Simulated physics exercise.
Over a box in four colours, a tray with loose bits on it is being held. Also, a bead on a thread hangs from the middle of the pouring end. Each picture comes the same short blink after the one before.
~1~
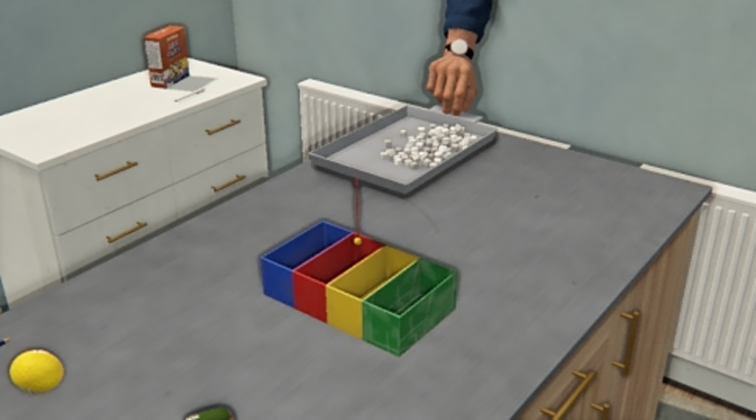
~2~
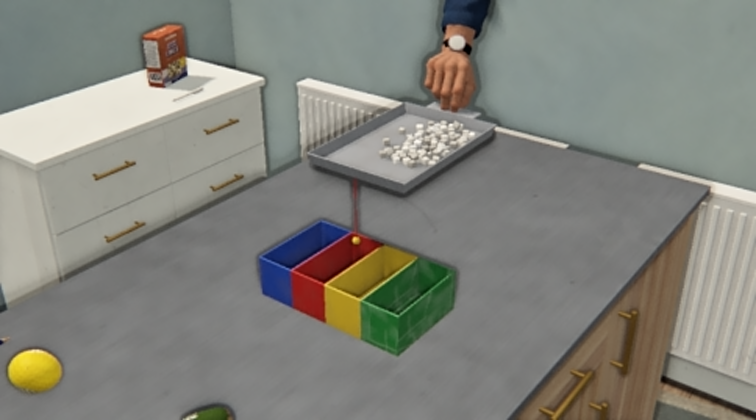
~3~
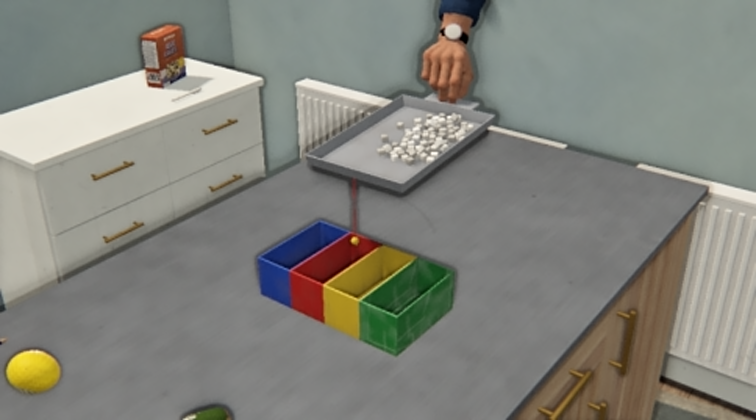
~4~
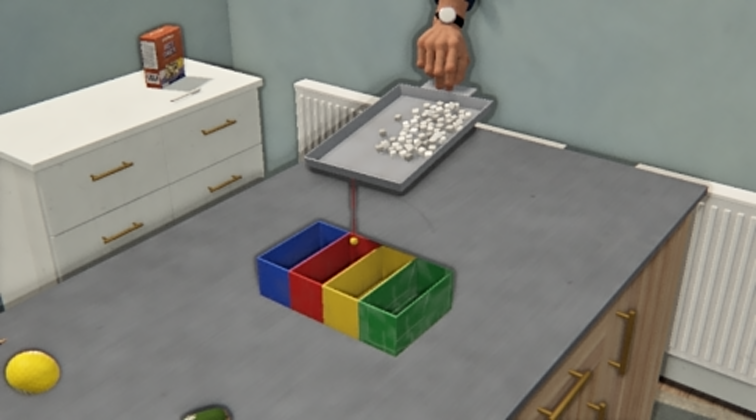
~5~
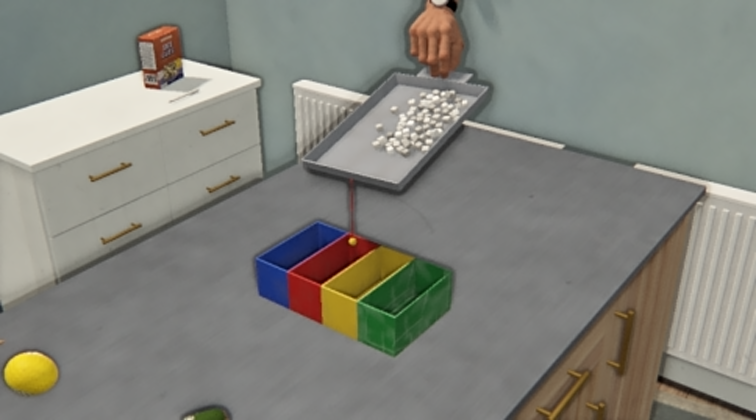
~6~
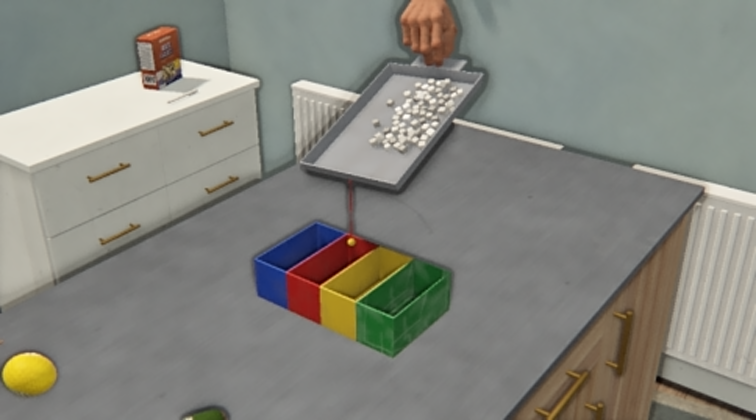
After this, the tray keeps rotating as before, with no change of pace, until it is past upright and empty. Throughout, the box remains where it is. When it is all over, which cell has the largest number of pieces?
The blue cell.
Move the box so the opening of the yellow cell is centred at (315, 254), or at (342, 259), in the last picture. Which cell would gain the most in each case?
One: Yellow. Two: The red cell.
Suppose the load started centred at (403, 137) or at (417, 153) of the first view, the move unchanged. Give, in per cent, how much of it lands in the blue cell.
Close to 50 in a hundred, then close to 50 in a hundred.
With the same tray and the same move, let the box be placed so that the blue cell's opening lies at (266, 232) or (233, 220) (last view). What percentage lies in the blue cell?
First 0 per cent, second 0 per cent.
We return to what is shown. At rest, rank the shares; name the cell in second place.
That red cell.
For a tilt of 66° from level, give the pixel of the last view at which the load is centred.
Load centre: Approx. (338, 168).
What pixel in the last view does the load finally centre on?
About (300, 289).
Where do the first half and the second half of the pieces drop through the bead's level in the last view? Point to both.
The first part passes (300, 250); everything after passes (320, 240).
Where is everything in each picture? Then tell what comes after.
Corners of the pouring end at (314, 153) and (405, 182), level; middle of the load at (429, 145), sugar cubes; bead on its thread at (358, 241); blue cell at (278, 279); red cell at (310, 294); yellow cell at (345, 309); green cell at (381, 325), in the first picture.
Corners of the pouring end at (313, 153) and (404, 181), level; middle of the load at (427, 142), in the second picture.
Corners of the pouring end at (311, 154) and (402, 181), tipped barely, lowest at the left corner; middle of the load at (426, 137), in the third picture.
Corners of the pouring end at (309, 156) and (400, 180), tipped a little, lowest at the left corner; middle of the load at (424, 129), in the fourth picture.
Corners of the pouring end at (307, 158) and (397, 180), tipped clearly, lowest at the left corner; middle of the load at (420, 121), in the fifth picture.
Corners of the pouring end at (305, 160) and (394, 180), tipped clearly, lowest at the left corner; middle of the load at (416, 114); blue cell at (272, 281); red cell at (304, 295); yellow cell at (338, 310); green cell at (375, 326), in the sixth picture.
Soon, tray tipped steeply; most on the tray; a small part falling or outside the box.
A while on, tray tipped past a quarter turn; about a third on the tray; about a third in the blue cell; a small part in the red cell; a stray few in the yellow cell; a stray few in the green cell; a small part falling or outside the box.
Towards the end, tray tipped past a quarter turn; about half in the blue cell; about a third in the red cell; a small part in the yellow cell; a stray few in the green cell; a small part falling or outside the box.
Finally, tray tipped past a quarter turn; about half in the blue cell; about a third in the red cell; a small part in the yellow cell; a stray few in the green cell; a small part outside the box.
